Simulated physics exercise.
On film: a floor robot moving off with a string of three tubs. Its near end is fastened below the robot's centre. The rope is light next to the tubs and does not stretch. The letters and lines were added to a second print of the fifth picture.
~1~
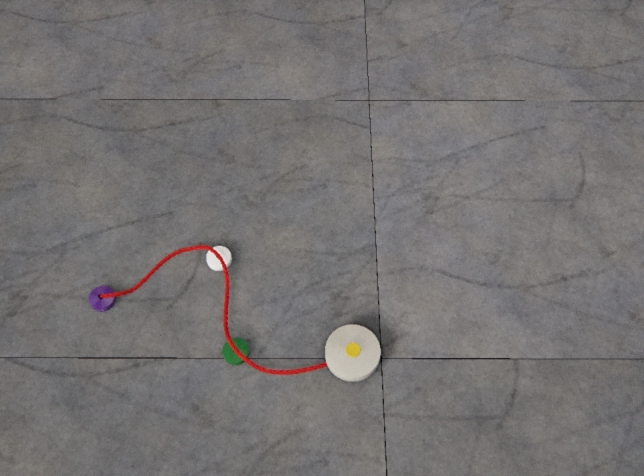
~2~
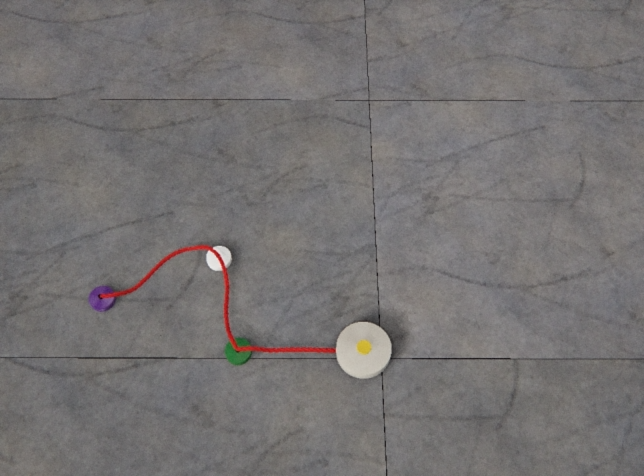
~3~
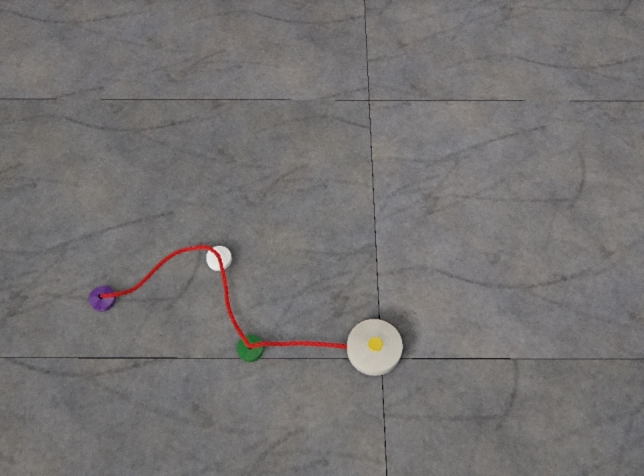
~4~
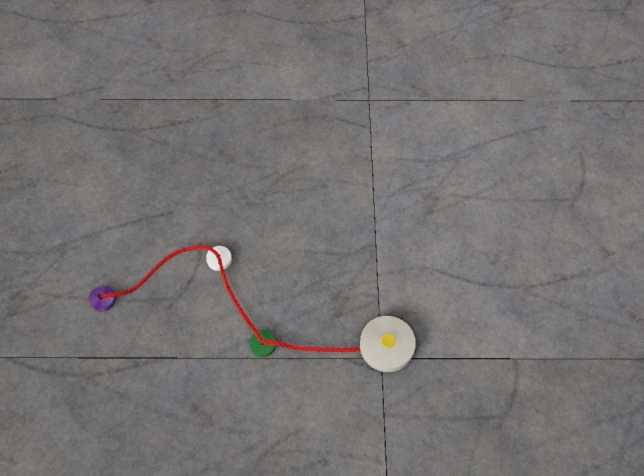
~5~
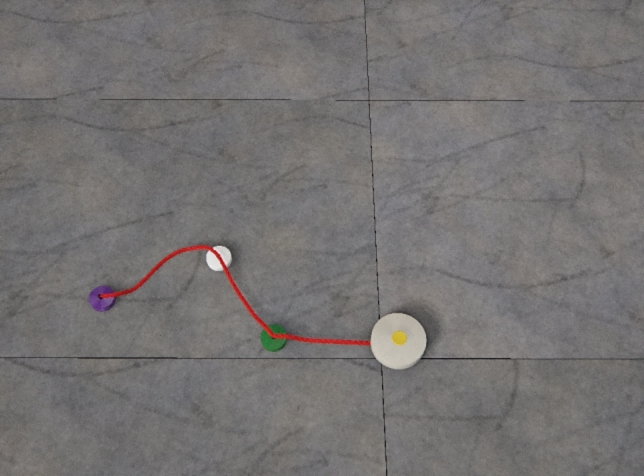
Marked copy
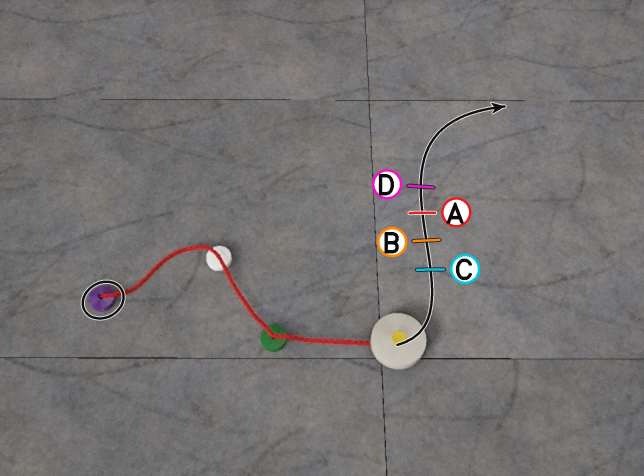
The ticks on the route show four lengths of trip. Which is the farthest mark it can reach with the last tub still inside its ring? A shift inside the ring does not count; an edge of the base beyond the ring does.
The farthest safe stop is D.
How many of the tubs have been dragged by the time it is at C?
Two.
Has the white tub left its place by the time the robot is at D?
By then, yes.
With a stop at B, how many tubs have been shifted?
Two.
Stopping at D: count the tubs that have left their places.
Two.
On the marked copy, A at (422, 213); B at (426, 240); C at (431, 270); D at (421, 187); the ring at (103, 300); the route from (397, 345) via (421, 196) to (505, 106).
Taking D. A third of the way, robot (434, 290); purple tub (102, 298); white tub (225, 264); green tub (315, 310).
Two thirds of the way, robot (426, 229); purple tub (102, 298); white tub (228, 266); green tub (330, 284).
When it is over, robot (422, 182); purple tub (102, 298); white tub (239, 266); green tub (339, 245); the ringed tub at the far end is still in its ring.
As for the rest, A is safe but short; B is safe but short; C is safe but short.
